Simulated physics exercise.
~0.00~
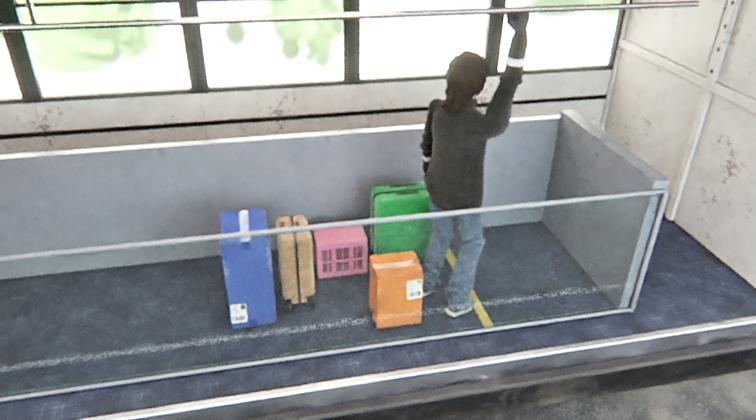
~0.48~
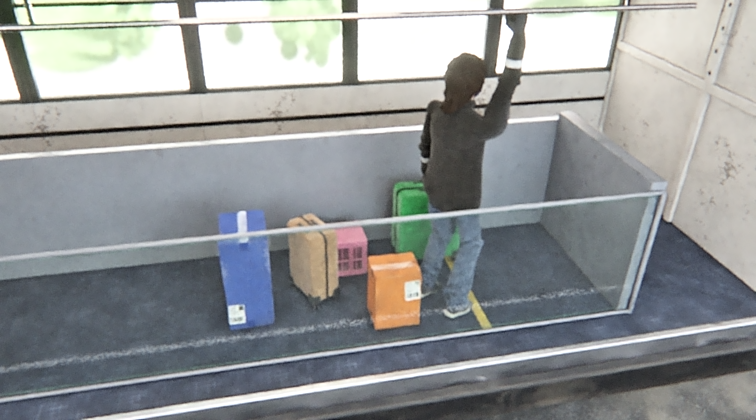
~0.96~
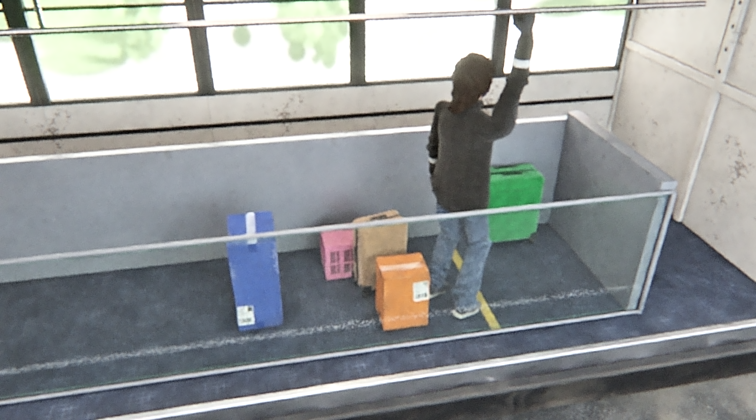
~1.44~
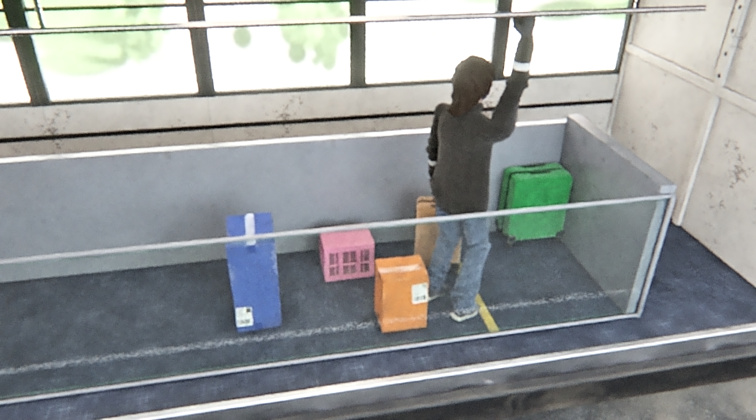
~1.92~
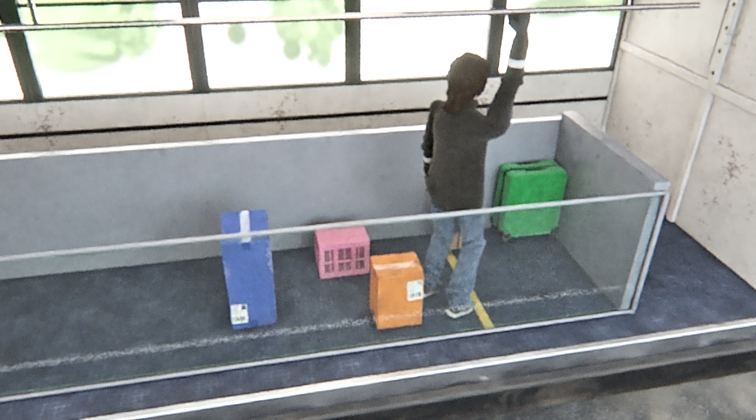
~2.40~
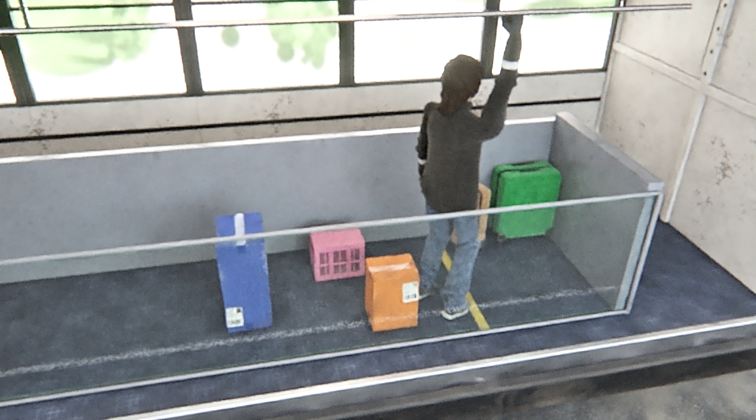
We see a standing person holding an overhead rail among luggage as a green case and a brown case slide right, the brown one passing behind the person and ending beyond the yellow line beside the green one, while the blue bag, orange pack and pink crate stay short of it.
